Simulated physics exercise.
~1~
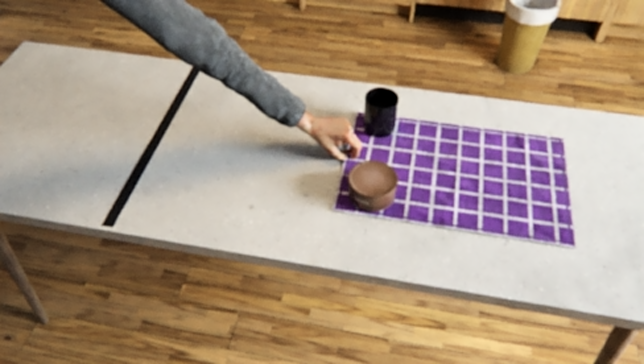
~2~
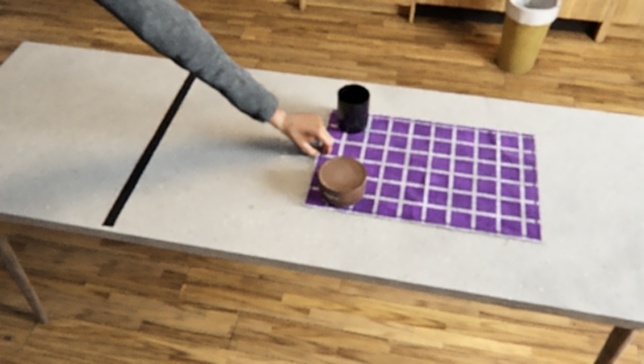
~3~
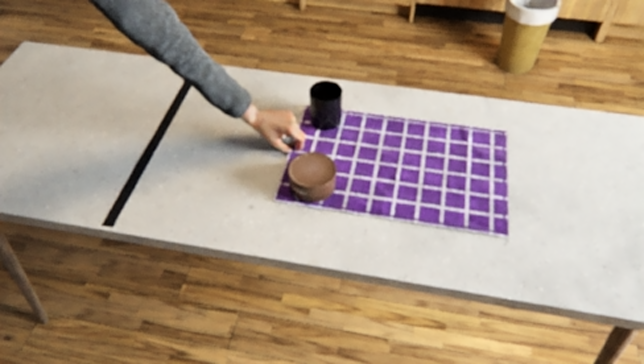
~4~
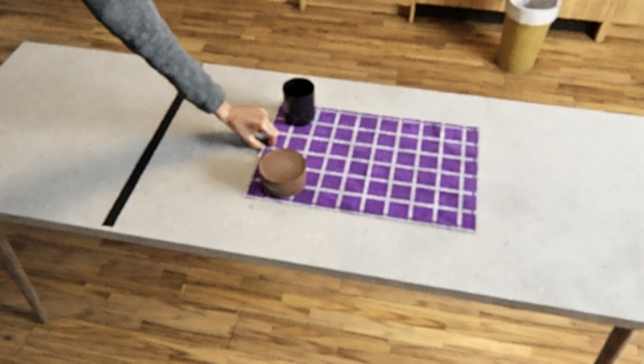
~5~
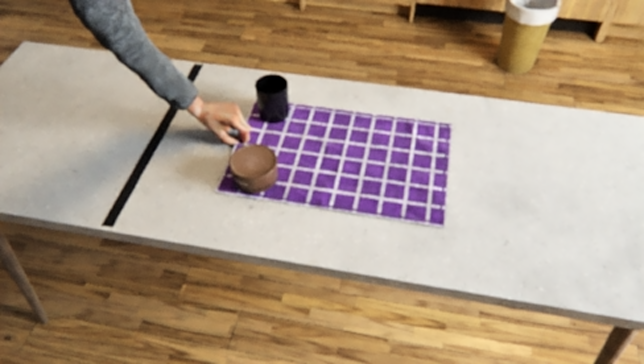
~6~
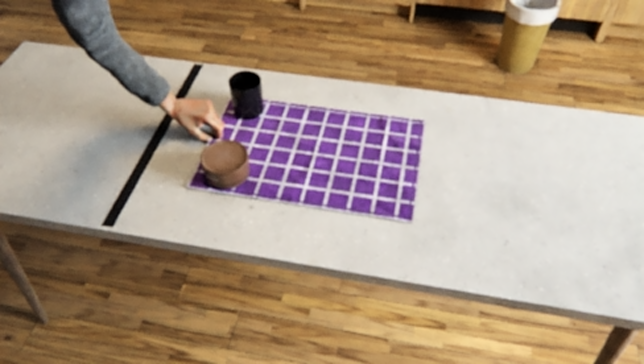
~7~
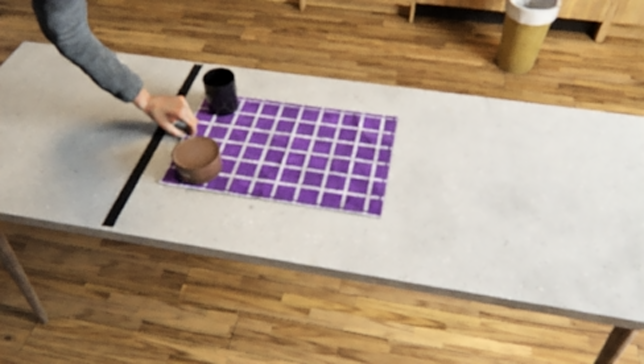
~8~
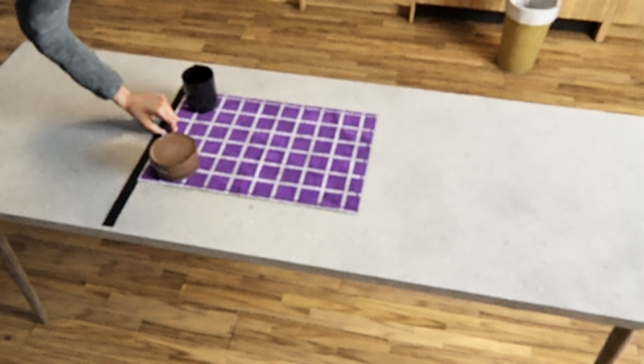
At the start, a purple tea towel with a pale grid lies on a light table, carrying a brown tub near its front left corner and a black mug near the back left. A hand in a grey sleeve holds the towel's left edge and draws it steadily to the left. The tub and the mug ride along with the cloth, both staying upright and keeping their places on it. The towel nears the strip of black tape across the table. It ends with its hem at the tape, the tub and mug still on the cloth.
